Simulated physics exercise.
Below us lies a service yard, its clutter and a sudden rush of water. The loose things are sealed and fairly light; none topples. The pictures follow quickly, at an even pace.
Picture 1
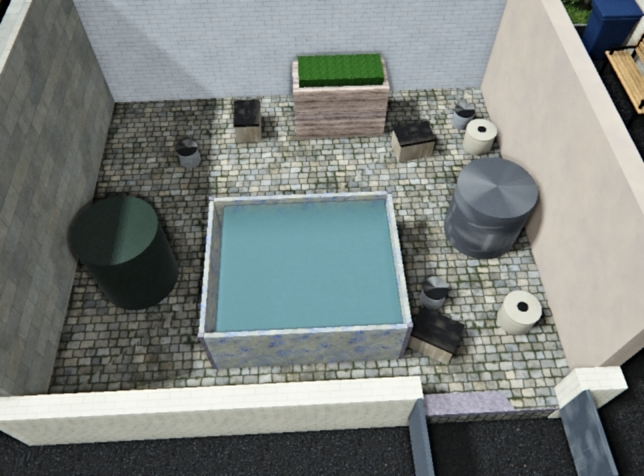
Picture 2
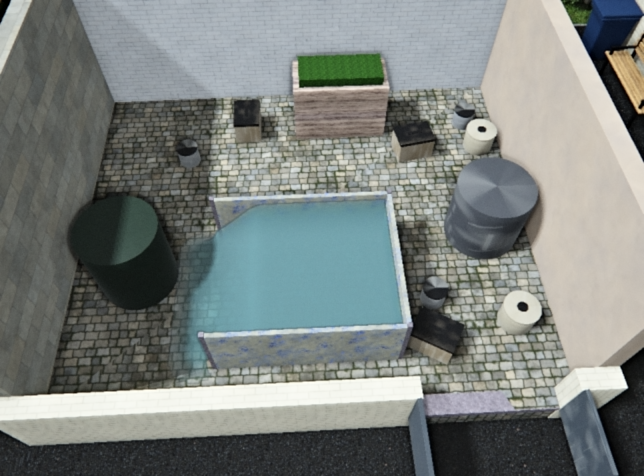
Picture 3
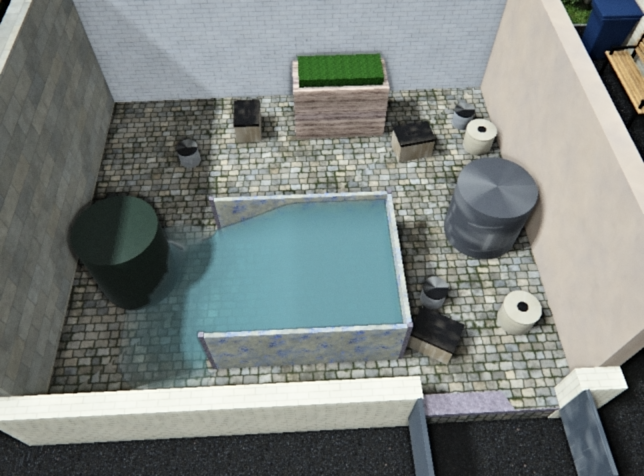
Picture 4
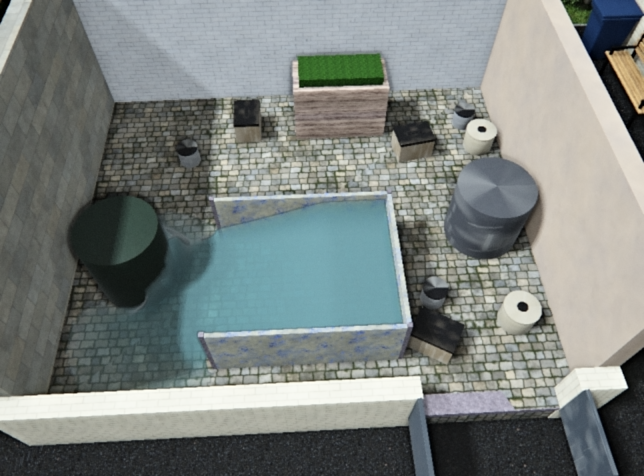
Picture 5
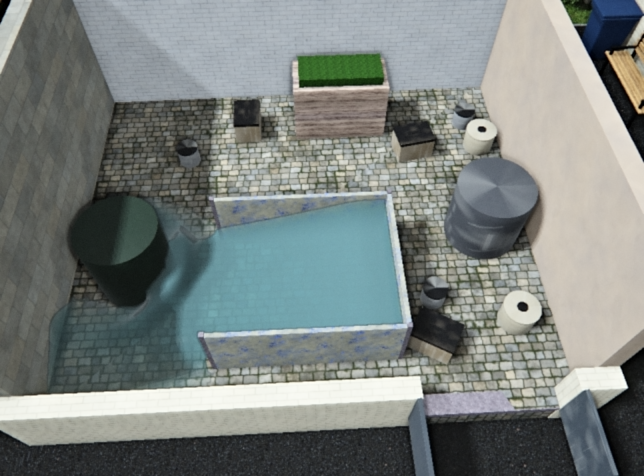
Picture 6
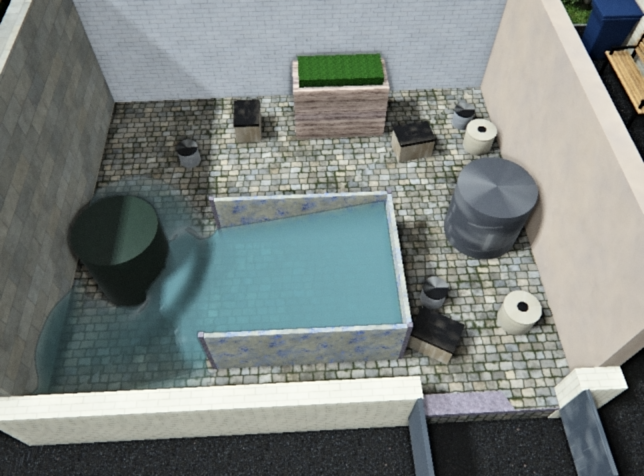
The video shows a walled, cobbled yard where the left side of a rectangular water tank disappears and water spreads leftward across the paving, flowing around a dark green cylinder to the left wall while the surrounding objects stay still.
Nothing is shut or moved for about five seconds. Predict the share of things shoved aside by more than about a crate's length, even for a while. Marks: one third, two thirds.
Share: Under a third.
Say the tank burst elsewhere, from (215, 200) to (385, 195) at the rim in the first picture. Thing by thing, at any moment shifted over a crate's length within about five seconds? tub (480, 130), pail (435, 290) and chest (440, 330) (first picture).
In turn: That far or more, short of that, less than that.
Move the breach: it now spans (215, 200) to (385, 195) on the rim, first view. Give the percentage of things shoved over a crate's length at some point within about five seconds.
About 80 per cent.
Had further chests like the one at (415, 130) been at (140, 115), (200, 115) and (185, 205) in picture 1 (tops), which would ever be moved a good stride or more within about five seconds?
In turn: Shifted that much, swept aside, swept aside.
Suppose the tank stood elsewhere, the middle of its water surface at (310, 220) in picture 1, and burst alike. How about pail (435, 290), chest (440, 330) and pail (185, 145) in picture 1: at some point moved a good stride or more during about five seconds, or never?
In that order: No, shifted that much, that far or more.
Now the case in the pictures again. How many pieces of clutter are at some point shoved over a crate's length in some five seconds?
It comes to 2.
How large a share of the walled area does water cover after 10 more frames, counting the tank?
Near 45 in a hundred.
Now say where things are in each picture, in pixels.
In the first picture, a chest at (438, 329) rests on the ground; a chest at (247, 112) rests on the ground; 0 of 8 have shifted.
In the second picture, a chest at (438, 329), on the bottom; a chest at (247, 112), on the bottom; 0 of 8 have shifted.
In the third picture, a chest at (438, 329) rests on the ground; a chest at (247, 112) rests on the ground; 0 of 8 have shifted.
In the fourth picture, a chest at (438, 329), on the bottom; a chest at (247, 112) rests on the ground; 0 of 8 have shifted.
In the fifth picture, a chest at (438, 329), on the bottom; a chest at (247, 112) rests on the ground; 0 of 8 have shifted.
In the sixth picture, a chest at (438, 329), on the bottom; a chest at (247, 112), on the bottom; 0 of 8 have shifted.
A moment on, 0 of 8 are well off their spots; 0 afloat.
Next, 1 of 8 are well off their spots; 0 afloat.
Later, 2 of 8 are well off their spots; 1 afloat.
In the end, 2 of 8 are well off their spots, and 2 have been at some point; 1 afloat.
